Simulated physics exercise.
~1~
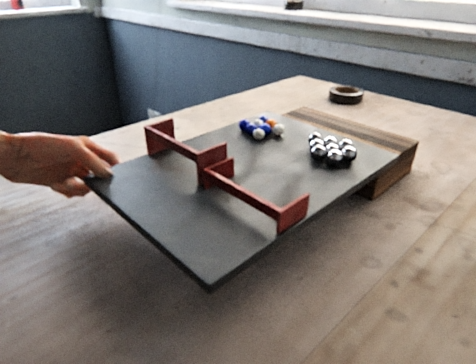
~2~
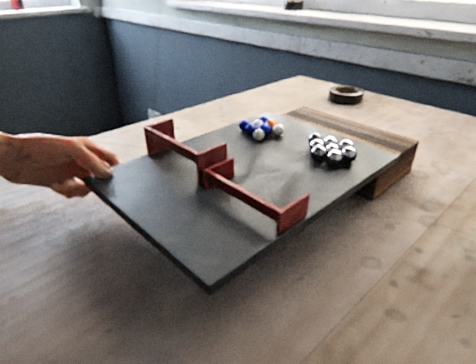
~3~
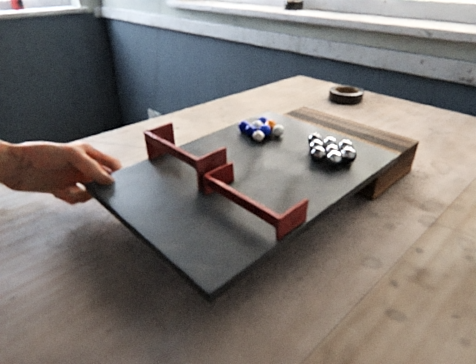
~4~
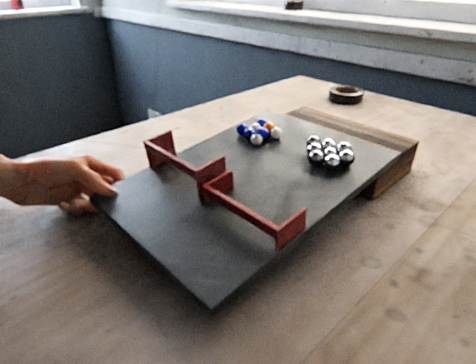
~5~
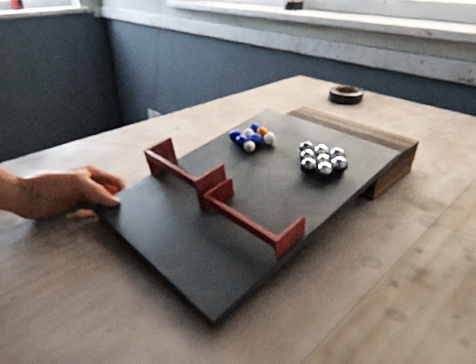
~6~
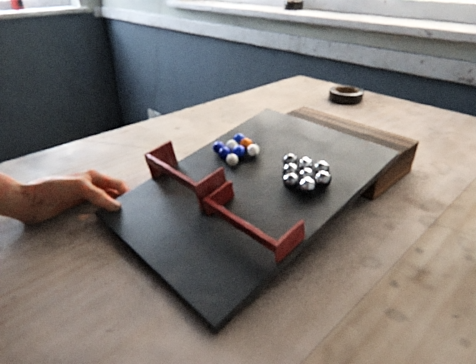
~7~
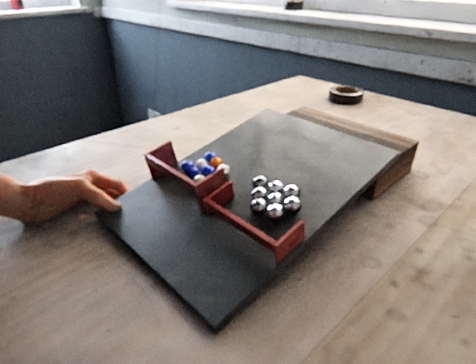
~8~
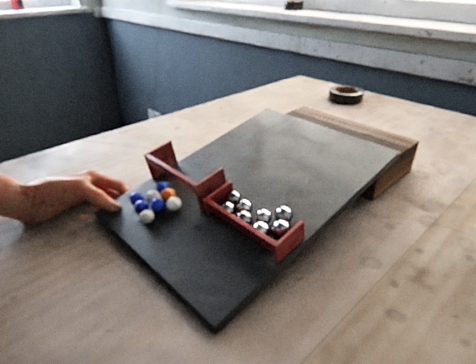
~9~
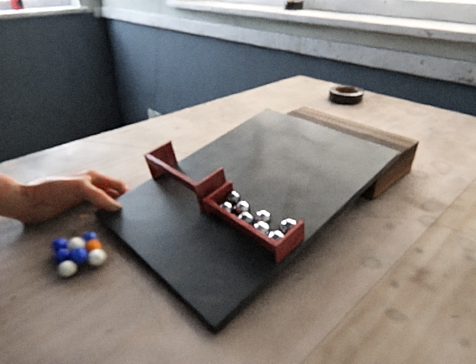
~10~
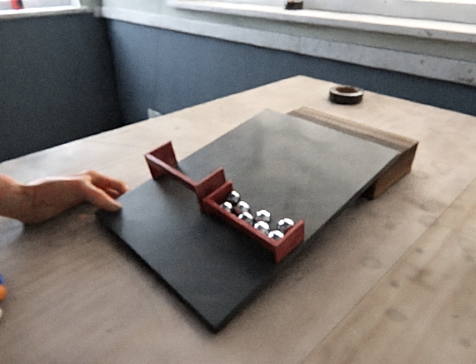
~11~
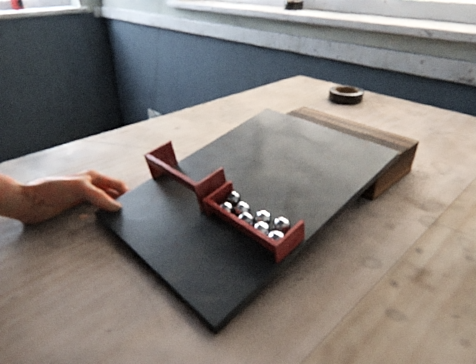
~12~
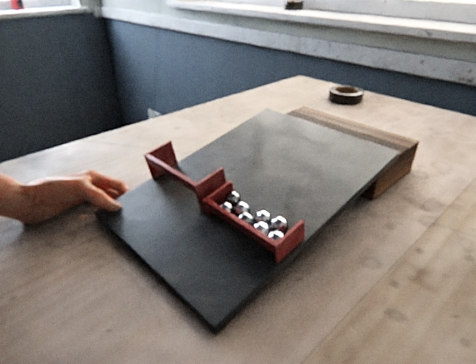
To begin with, a hand holds the free end of a dark board whose far end rests on a wooden block, with a cluster of blue, white and orange balls and a cluster of shiny black-and-silver balls sitting above two red bars. The hand lowers its end toward the wooden table, and both clusters start sliding down the slope. The colourful balls pass under the farther bar, while the black-and-silver ones come up against the nearer bar and stop. The colourful balls leave the board and roll across the table out of view at left. The black-and-silver balls stay gathered behind their bar.
